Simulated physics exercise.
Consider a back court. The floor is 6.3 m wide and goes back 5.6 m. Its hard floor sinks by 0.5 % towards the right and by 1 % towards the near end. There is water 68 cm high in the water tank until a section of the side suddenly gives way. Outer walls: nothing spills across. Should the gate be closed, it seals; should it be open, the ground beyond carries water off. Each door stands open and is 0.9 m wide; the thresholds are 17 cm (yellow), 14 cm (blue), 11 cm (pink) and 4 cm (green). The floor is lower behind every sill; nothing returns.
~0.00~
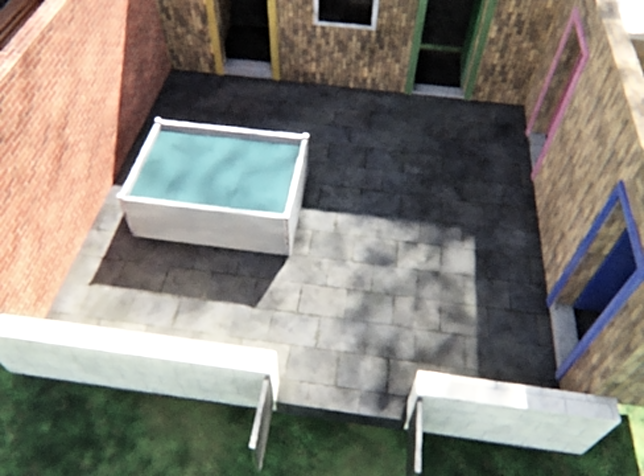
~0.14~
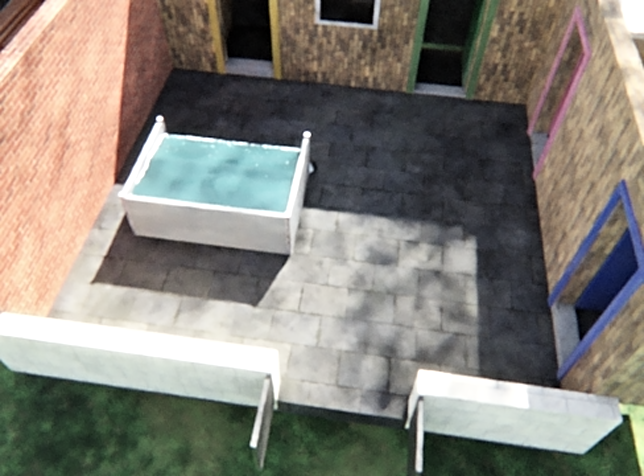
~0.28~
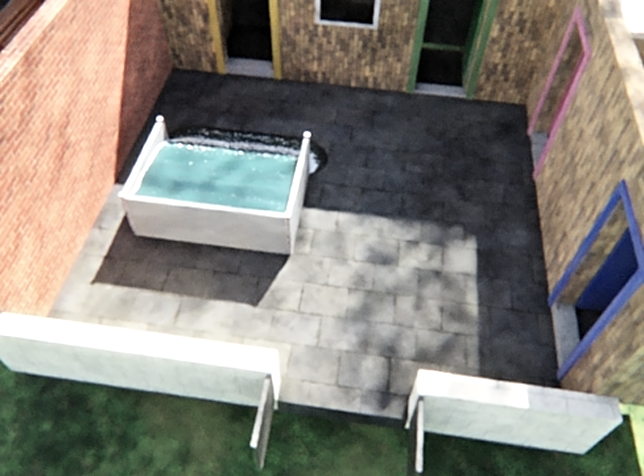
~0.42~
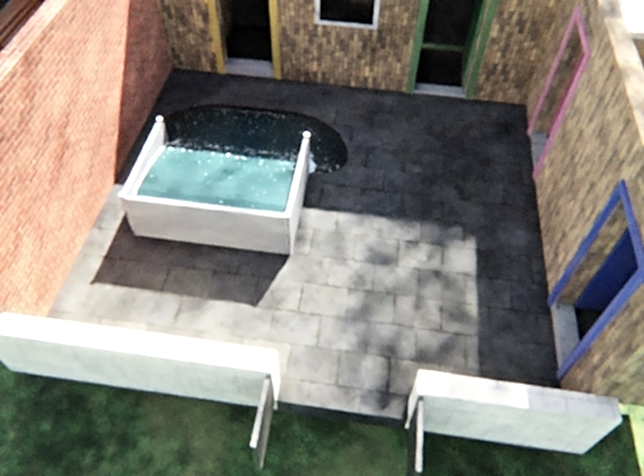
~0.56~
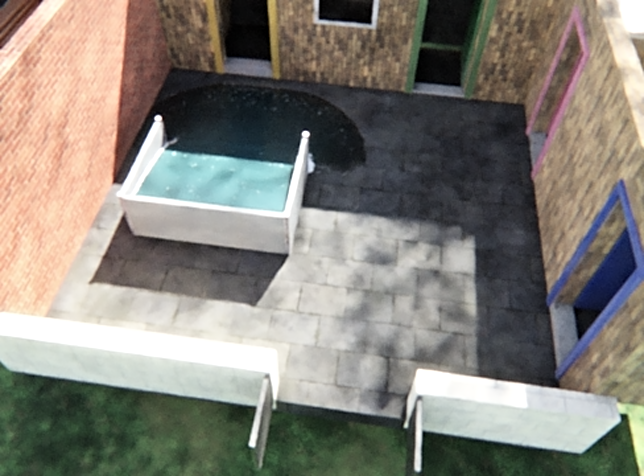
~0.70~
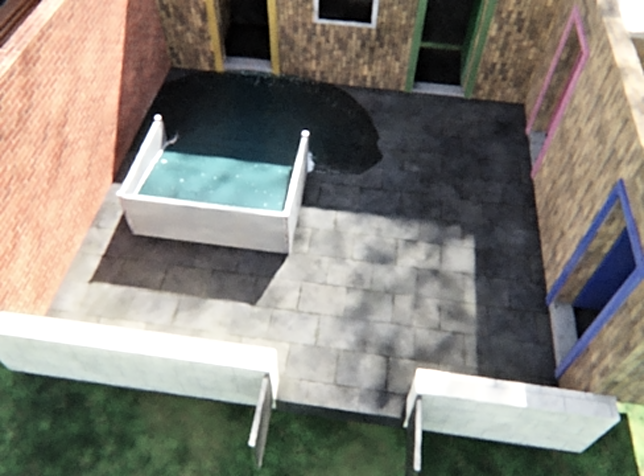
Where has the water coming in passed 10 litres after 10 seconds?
Outcome: Yellow door: Beyond the set amount. Blue door: Short of the set amount. Pink door: Beyond the set amount. Green door: Beyond the set amount.
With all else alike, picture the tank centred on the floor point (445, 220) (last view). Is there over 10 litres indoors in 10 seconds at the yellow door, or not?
Yellow: Within limit.
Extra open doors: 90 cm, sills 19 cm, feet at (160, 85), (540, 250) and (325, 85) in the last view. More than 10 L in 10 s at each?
Check each in turn: The first succeeds, the second fails, the third succeeds.
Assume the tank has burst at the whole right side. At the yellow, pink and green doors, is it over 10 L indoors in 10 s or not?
Log - yellow: Threshold not reached, pink: Threshold topped, green: Threshold topped.
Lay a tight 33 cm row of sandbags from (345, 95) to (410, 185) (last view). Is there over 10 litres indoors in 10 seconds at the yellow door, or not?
At yellow, compared with that limit: Limit exceeded.
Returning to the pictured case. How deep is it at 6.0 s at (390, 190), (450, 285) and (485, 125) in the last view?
2, 4 and 11 cm.
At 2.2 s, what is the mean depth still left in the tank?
About 16 centimetres on average.
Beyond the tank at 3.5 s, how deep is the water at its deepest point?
Depth: Approx. 20 cm.
After 1.4 s water covers 30 % of the floor and is deepest (40 cm) near (240, 74); yellow door 39 cm at the sill, 84 L in, blue door not reached, pink door not reached, green door not reached.
After 2.2 s water covers 35 % of the floor and is deepest (33 cm) near (250, 75); yellow door 31 cm at the sill, 173 L in, blue door not reached, pink door not reached, green door 9 cm at the sill, 3 L in.
After 3.5 s water covers 50 % of the floor and is deepest (20 cm) near (516, 116); yellow door 15 cm at the sill, 212 L in, blue door not reached, pink door 17 cm at the sill, 9 L in, green door 6 cm at the sill, 15 L in.
After 6.0 s water covers 80 % of the floor and is deepest (16 cm) near (548, 418); yellow door 5 cm at the sill, 213 L in, blue door 6 cm at the sill, 0 L in, pink door 13 cm at the sill, 32 L in, green door 4 cm at the sill, 19 L in.
After 10.0 s water covers 95 % of the floor and is deepest (12 cm) near (516, 413); yellow door 5 cm at the sill, 213 L in, blue door 10 cm at the sill, 0 L in, pink door 6 cm at the sill, 34 L in, green door 6 cm at the sill, 30 L in.
